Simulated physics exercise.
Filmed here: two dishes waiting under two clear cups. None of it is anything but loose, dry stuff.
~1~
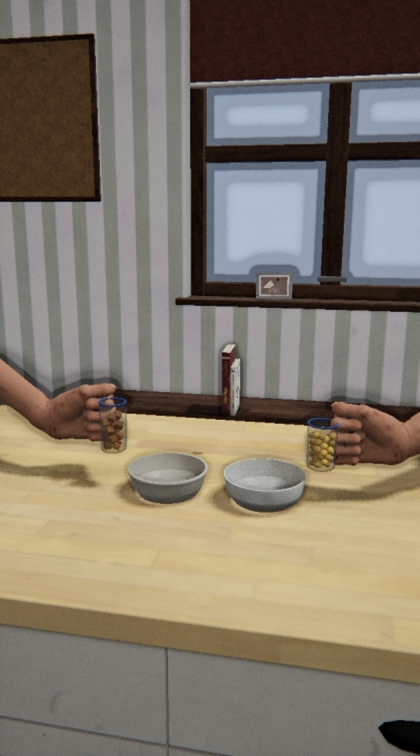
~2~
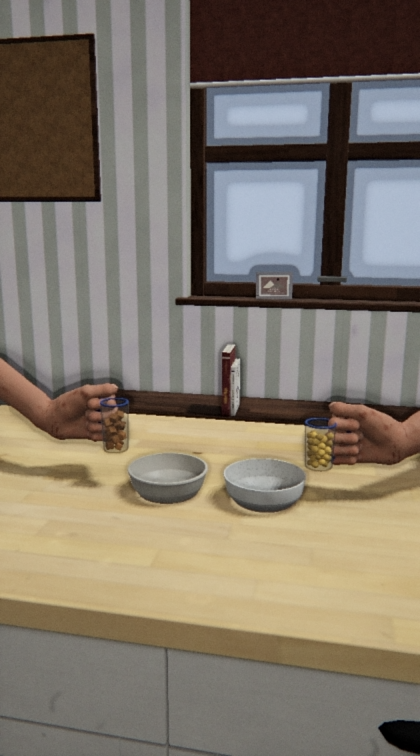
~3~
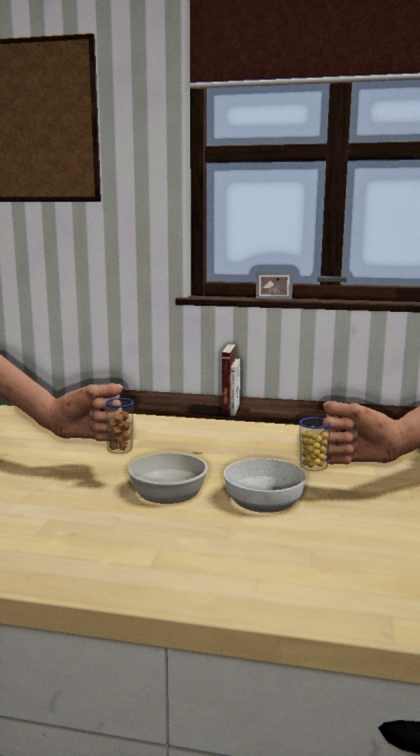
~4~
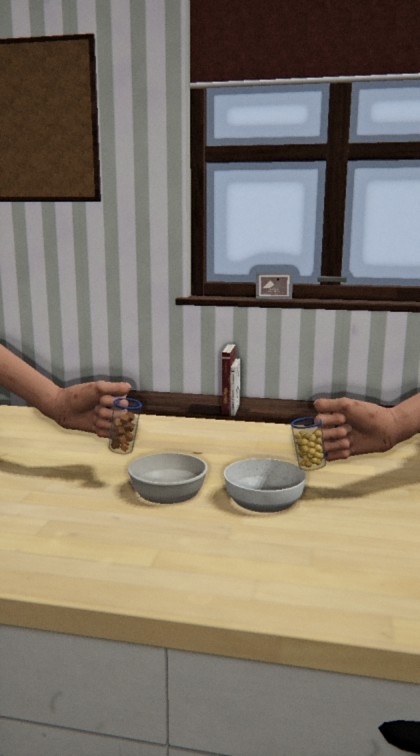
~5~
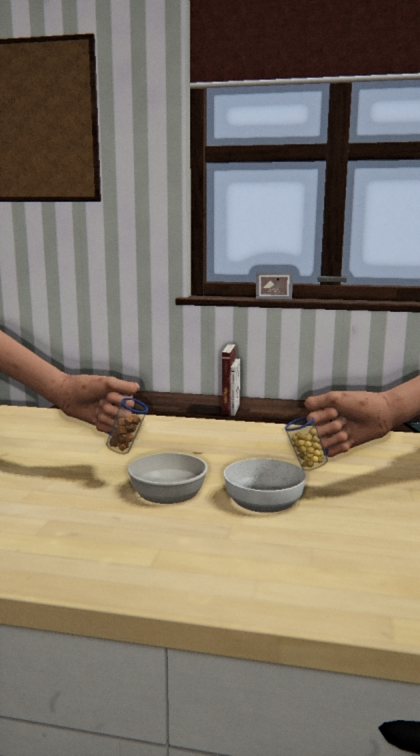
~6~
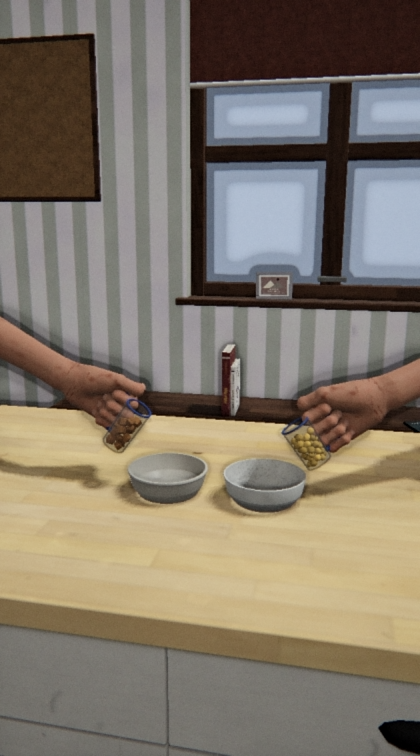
Two hands, each holding a clear cup, one of brown pieces and the other of yellow balls, move slightly inward above a wooden counter, then gradually tilt the cups toward each other beside two empty grey bowls.
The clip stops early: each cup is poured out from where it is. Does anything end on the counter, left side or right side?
As for the dishes, the left gathers them all while the right gathers them all.
Then, 0.32 s later than the last frame, left, every one still in the cup; right, every one still in the cup.
Then, 0.66 s later than the last frame, left, every one still in the cup; right, every one still in the cup.
Then, 1.06 s later than the last frame, left, roughly a third still in the cup, roughly half in the dish, about a tenth in the air; right, about a tenth still in the cup, the larger part in the dish, about a tenth in the air.
When it is over, left, every one in the dish, not one outside the dish; right, every one in the dish, not one outside the dish.
